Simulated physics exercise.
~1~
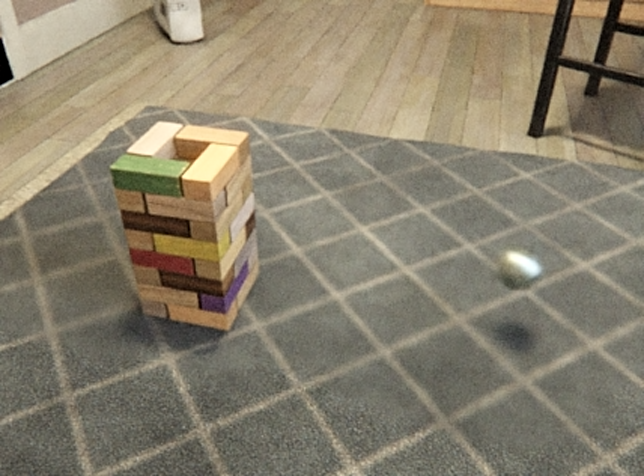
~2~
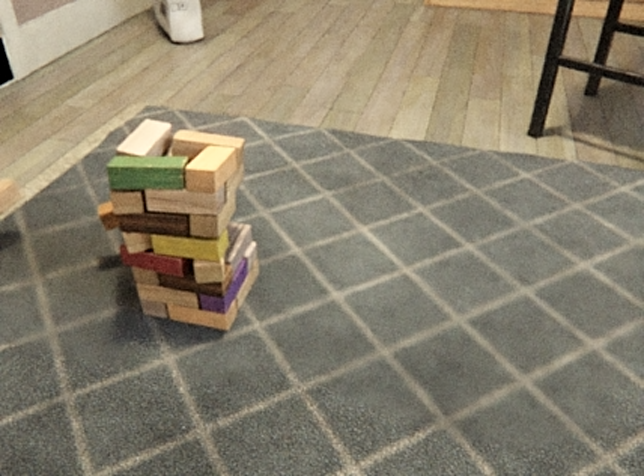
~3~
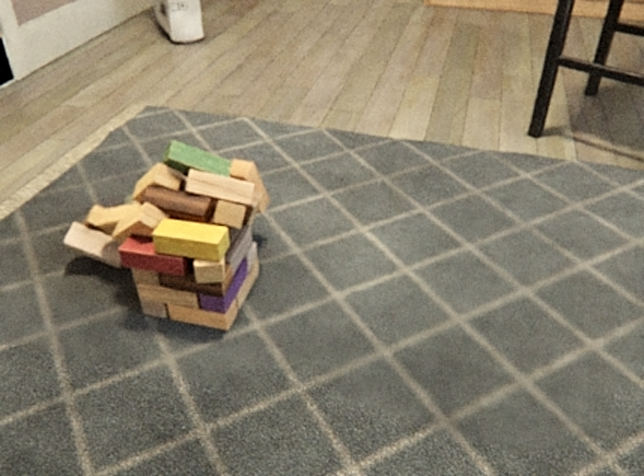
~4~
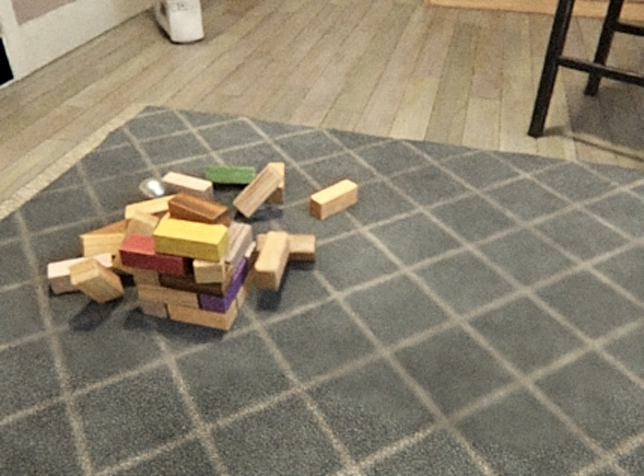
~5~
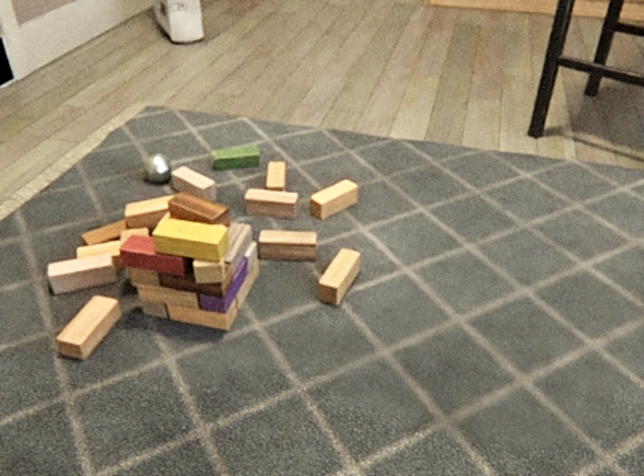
A steel ball flies into a wooden block tower, scattering its upper blocks across the rug.
